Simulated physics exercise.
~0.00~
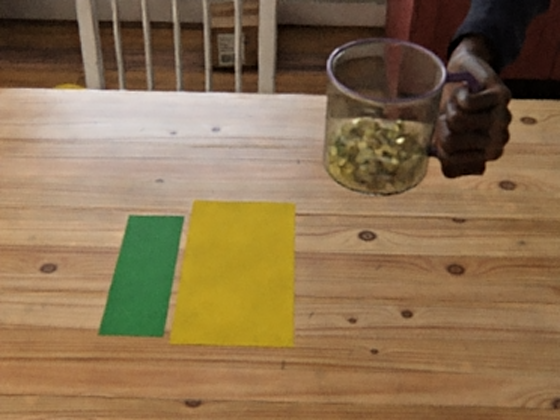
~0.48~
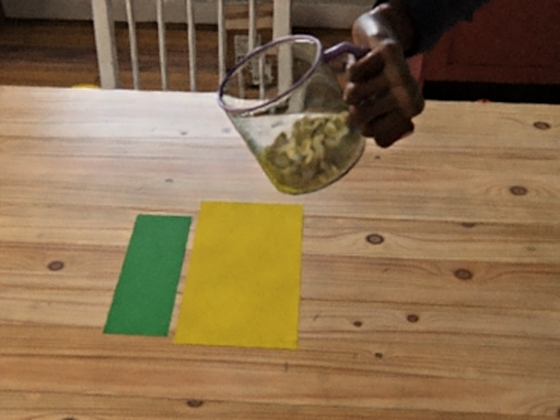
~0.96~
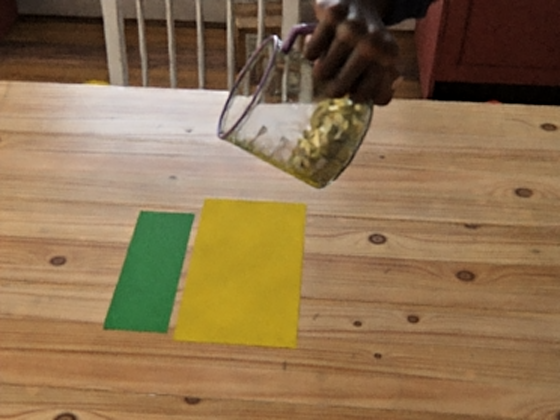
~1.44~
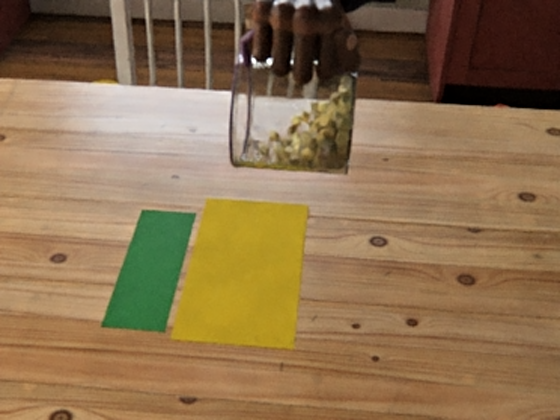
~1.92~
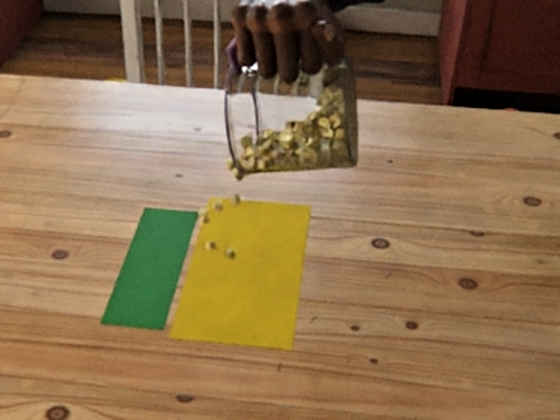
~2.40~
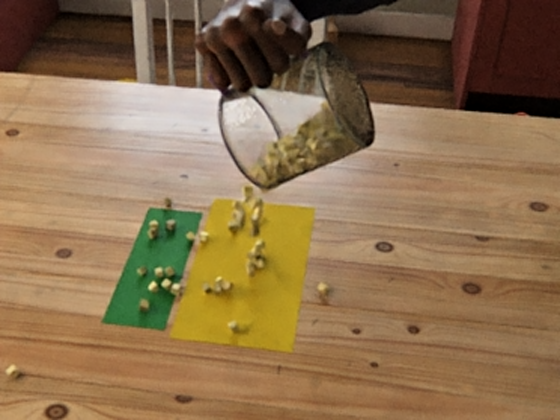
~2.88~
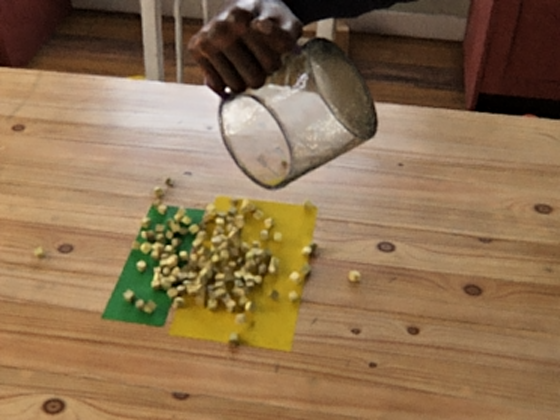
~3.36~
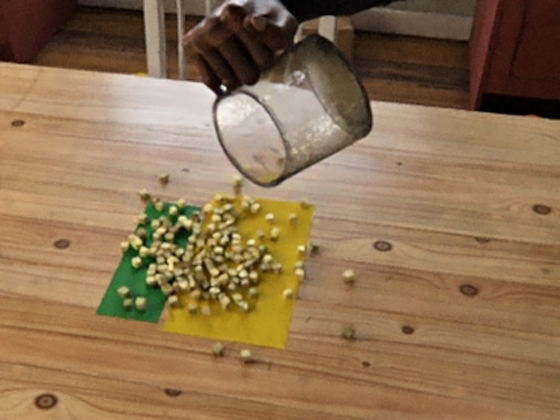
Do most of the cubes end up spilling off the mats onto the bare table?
No, most of the cubes land on the yellow mat and a good share on the green one. Only a few end up on the bare wood around them.
